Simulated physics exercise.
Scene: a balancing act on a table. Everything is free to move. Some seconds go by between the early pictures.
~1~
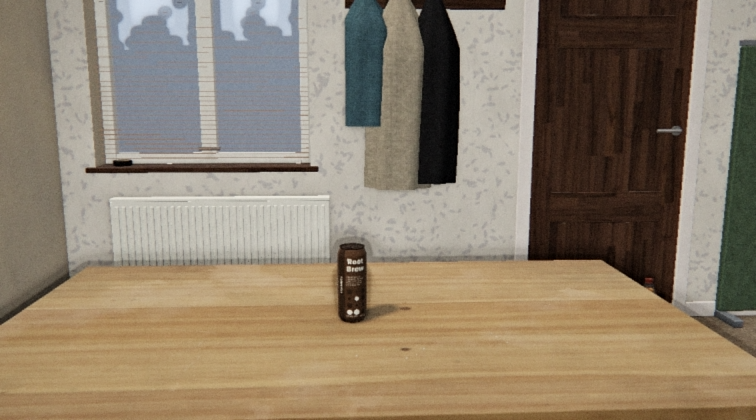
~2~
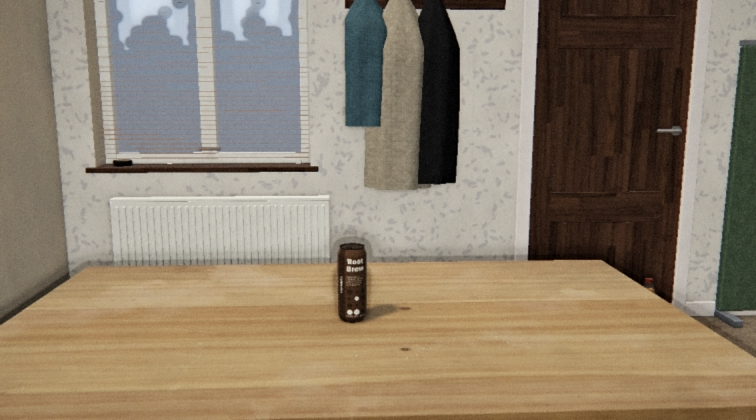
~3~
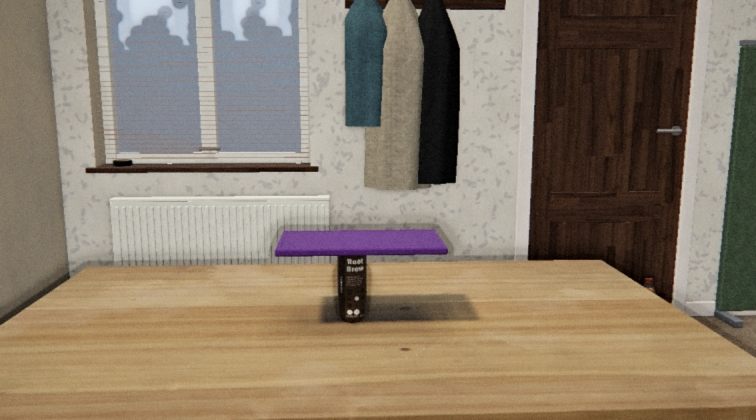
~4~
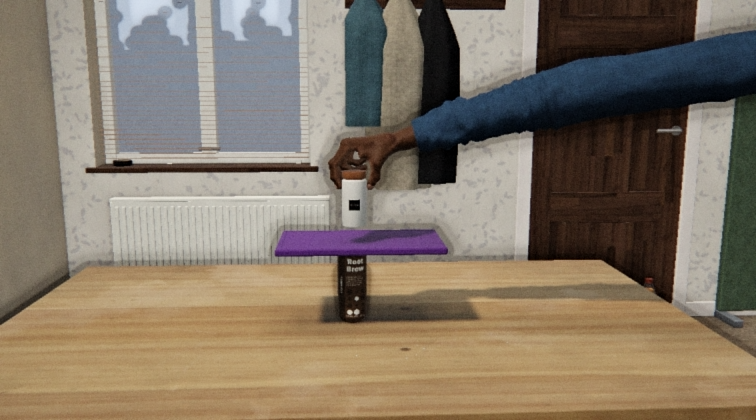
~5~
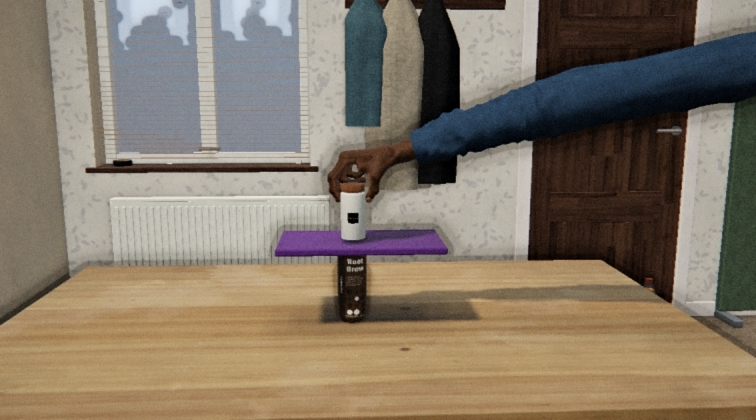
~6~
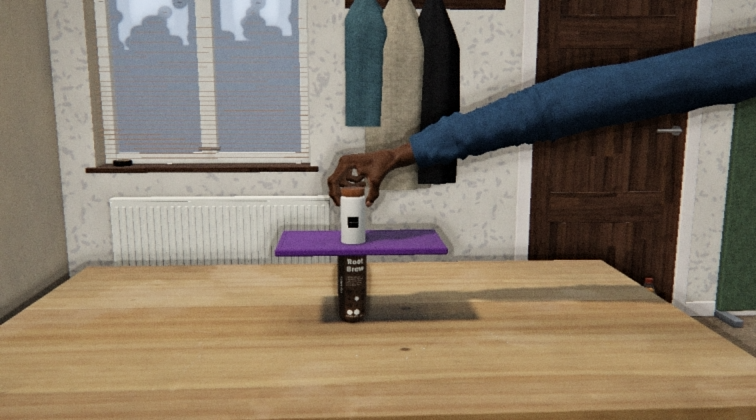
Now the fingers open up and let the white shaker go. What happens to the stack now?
Result: Steady.
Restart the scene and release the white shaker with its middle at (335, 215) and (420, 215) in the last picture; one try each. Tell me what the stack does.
Well, the first time the stack stays put, and the second time it comes down.
Then, 0.30 s on from there, no change.
Then, 0.70 s on from there, white shaker resting near (353, 215).
In the end, all 3 unmoved. At the end, from the last picture's camera, white shaker near (353, 215). The stack keeps its balance.
